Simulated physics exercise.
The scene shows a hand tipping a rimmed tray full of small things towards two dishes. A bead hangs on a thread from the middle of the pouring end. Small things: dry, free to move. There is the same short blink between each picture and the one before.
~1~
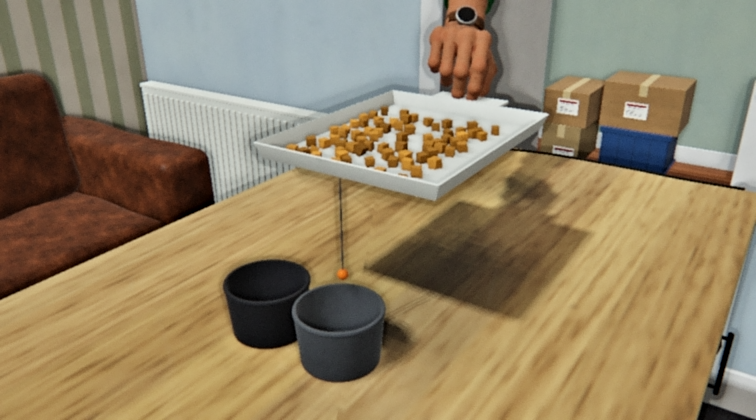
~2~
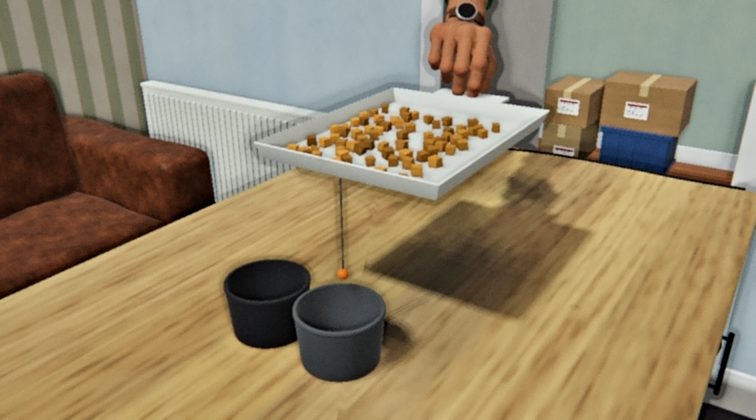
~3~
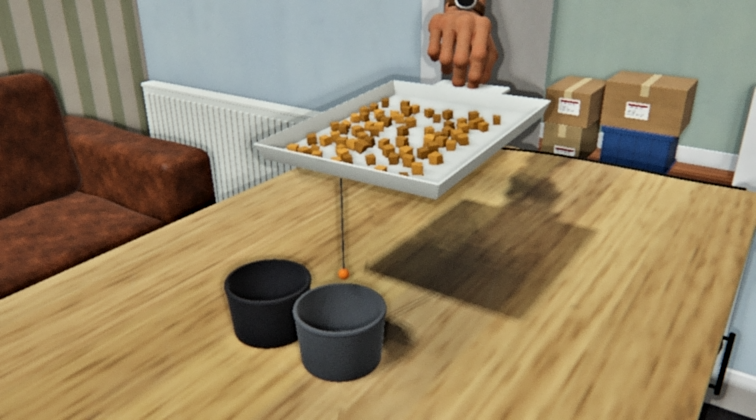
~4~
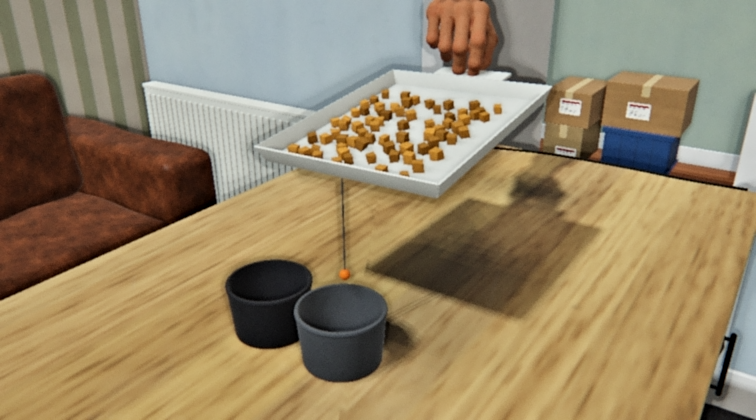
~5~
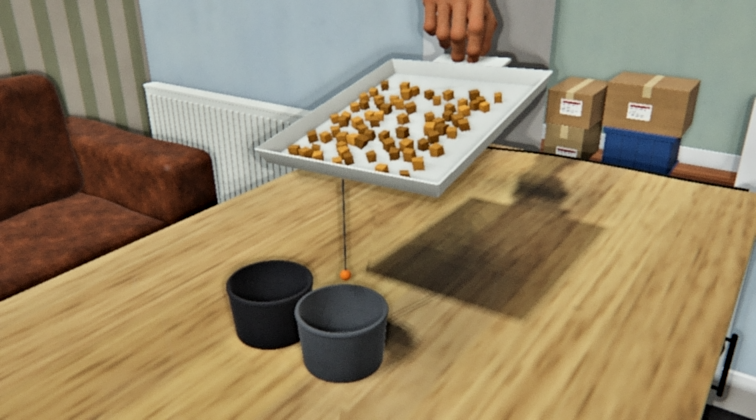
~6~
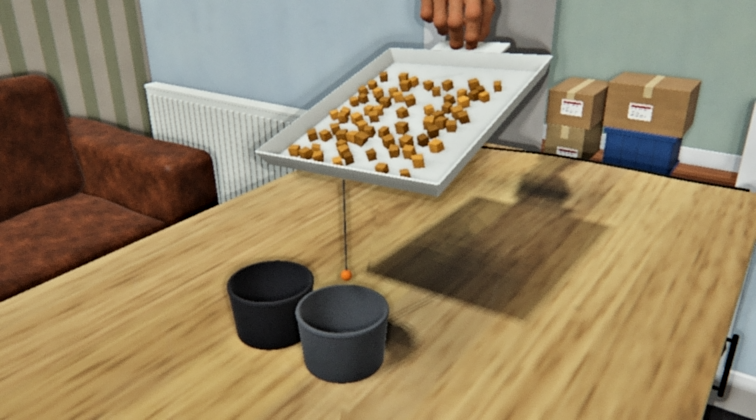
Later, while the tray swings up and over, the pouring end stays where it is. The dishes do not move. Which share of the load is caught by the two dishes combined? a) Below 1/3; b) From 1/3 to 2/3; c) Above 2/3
(c) Above 2/3.
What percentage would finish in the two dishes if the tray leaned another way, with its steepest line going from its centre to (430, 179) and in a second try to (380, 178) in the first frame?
You'd see roughly 10 per cent the first time and 20 per cent the second.
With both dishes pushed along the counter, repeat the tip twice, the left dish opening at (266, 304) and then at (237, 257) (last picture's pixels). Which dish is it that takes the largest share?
The one on the left side; the one on the right side.
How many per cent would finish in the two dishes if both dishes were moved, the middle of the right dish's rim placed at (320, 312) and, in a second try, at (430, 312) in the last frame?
Trial 1 about 90 %, trial 2 about 0 %.
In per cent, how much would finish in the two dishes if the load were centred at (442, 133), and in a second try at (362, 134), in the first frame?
Estimate: 90 % first, 60 % second.
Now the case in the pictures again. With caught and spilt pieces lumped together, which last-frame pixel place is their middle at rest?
Near (274, 325), more or less.
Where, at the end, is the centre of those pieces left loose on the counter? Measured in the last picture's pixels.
Close to (186, 375).
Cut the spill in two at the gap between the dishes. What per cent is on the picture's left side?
Near 90 in a hundred.
Soon after the last picture, tray tipped steeply; all on the tray.
A little later, tray tipped right over; nearly all on the tray; a stray few in the right dish; a stray few in the left dish; a small part in the air.
Later still, tray tipped past a quarter turn; about a quarter in the right dish; about two thirds in the left dish; a small part outside both.
At rest, tray tipped past a quarter turn; about a quarter in the right dish; about two thirds in the left dish; a small part outside both.
